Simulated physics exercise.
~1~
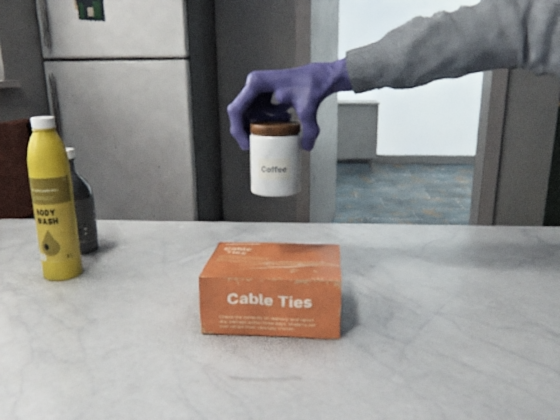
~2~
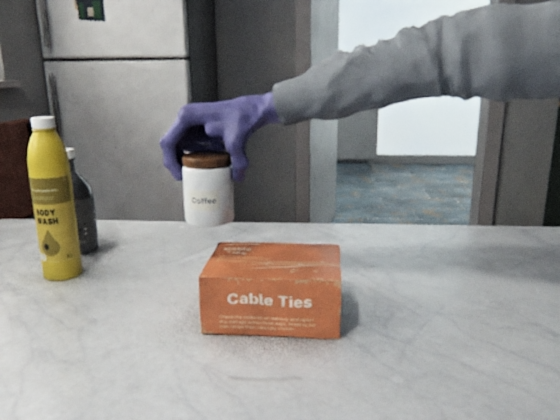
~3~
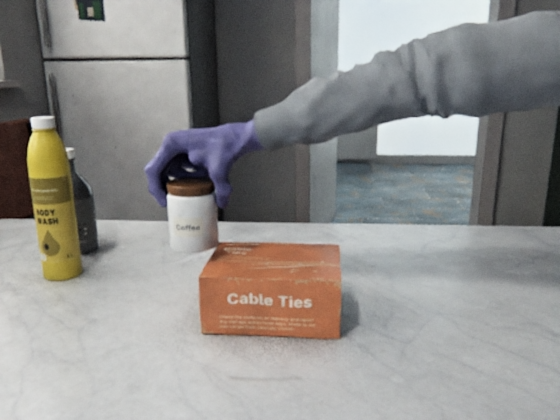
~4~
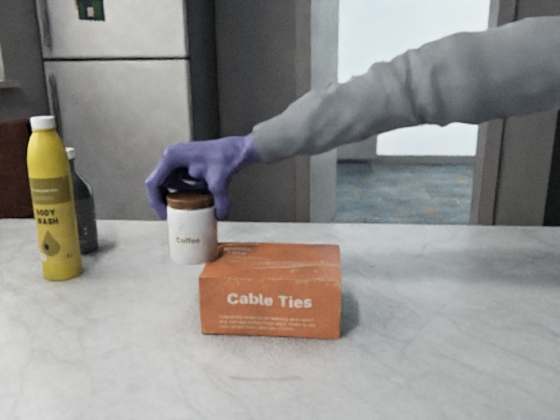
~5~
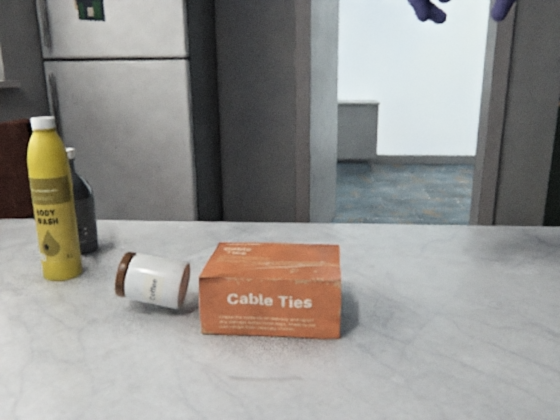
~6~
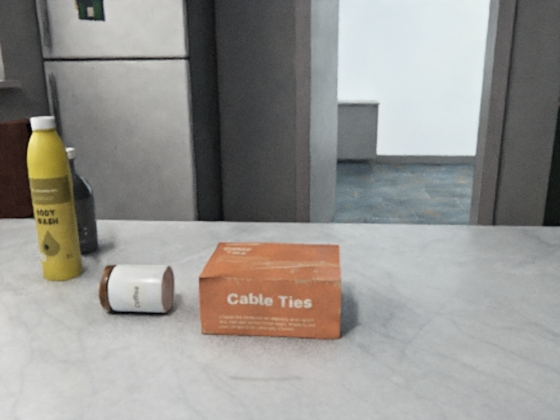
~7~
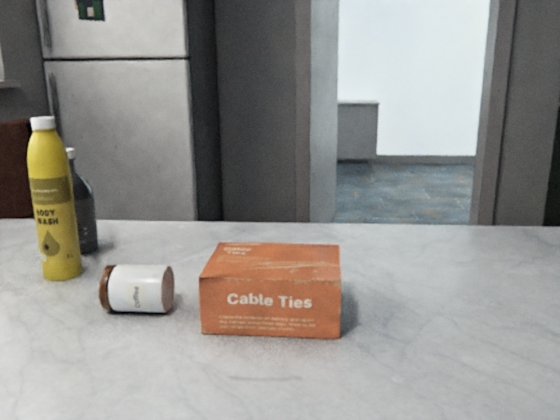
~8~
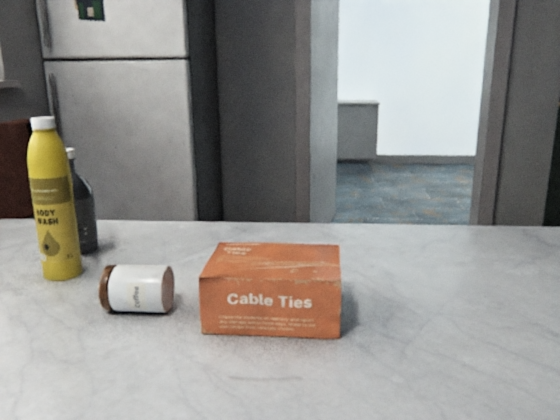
The clip shows a gloved hand lowering a white coffee jar beside an orange cable ties box, with yellow and grey bottles at left. After the hand lets go and withdraws, the jar tips over, shifts slightly left and ends lying still on its side on the counter.
